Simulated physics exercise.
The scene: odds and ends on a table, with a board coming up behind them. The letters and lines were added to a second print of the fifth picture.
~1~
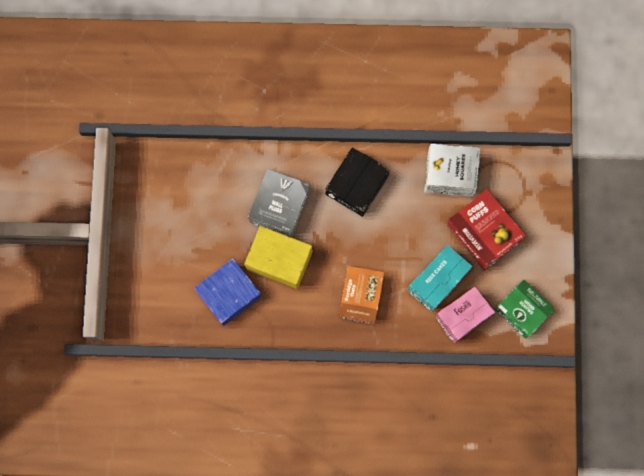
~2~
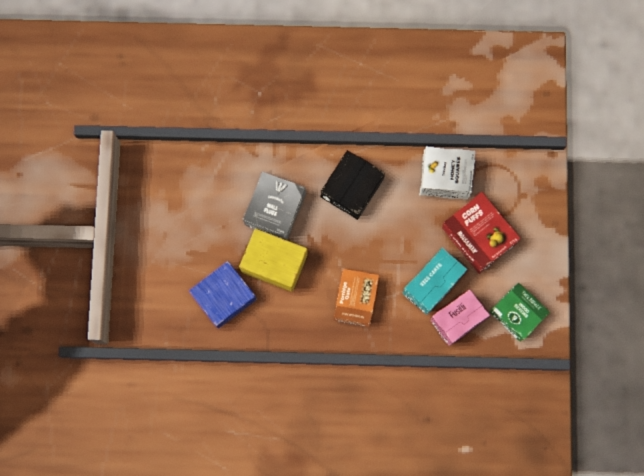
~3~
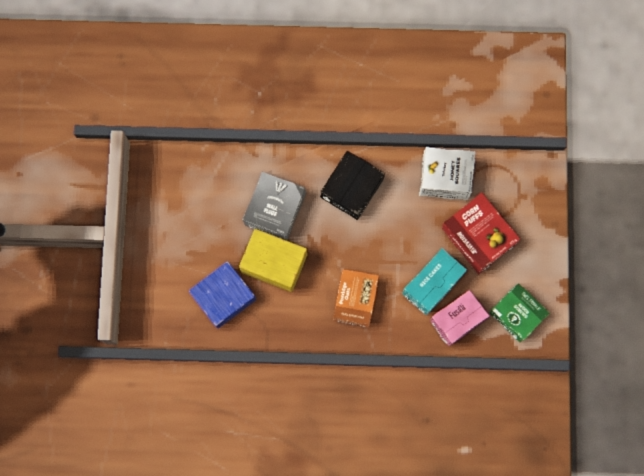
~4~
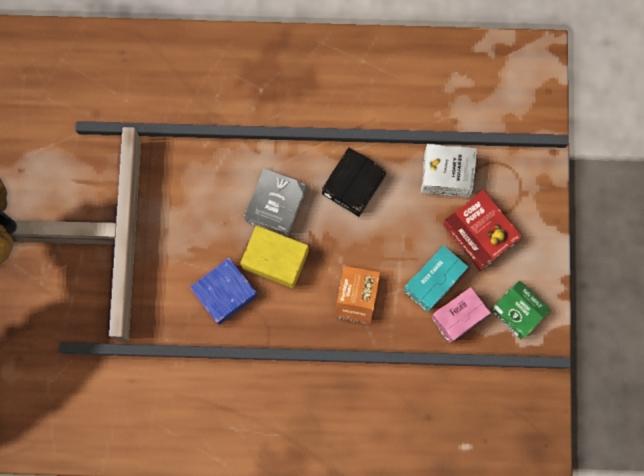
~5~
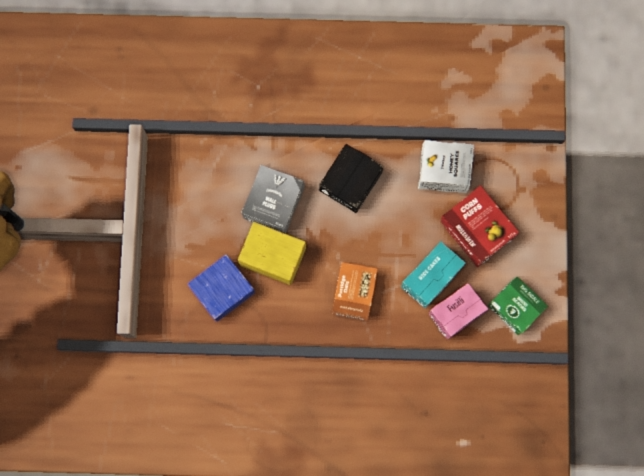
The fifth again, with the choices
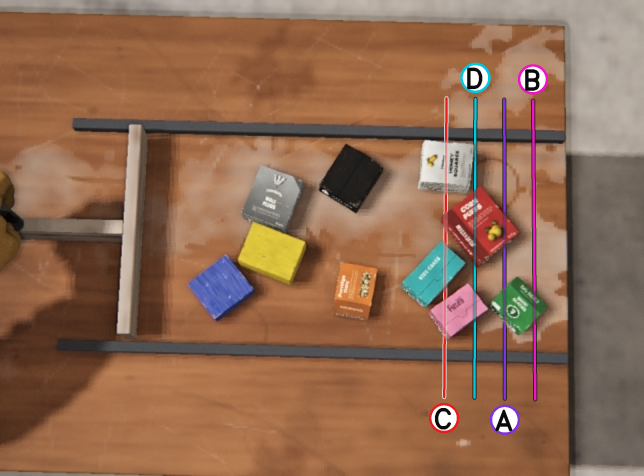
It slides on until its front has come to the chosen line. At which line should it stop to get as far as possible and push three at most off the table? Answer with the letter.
It can go as far as C.
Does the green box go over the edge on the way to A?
Yes.
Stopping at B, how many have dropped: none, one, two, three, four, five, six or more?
By then, six or more.
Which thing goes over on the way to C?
The green box goes over.
On the marked copy, A at (505, 246); B at (534, 246); C at (445, 244); D at (475, 245).
Taking C. A third of the way, board (242, 230); blue block (275, 299); grey box (280, 198).
Two thirds of the way, board (356, 233); green box (528, 302); pink packet (490, 327).
When it is over, board (444, 235); green box over the edge; white packet (567, 161); one fallen.
As for the rest, A drops seven; B drops seven; D drops five.
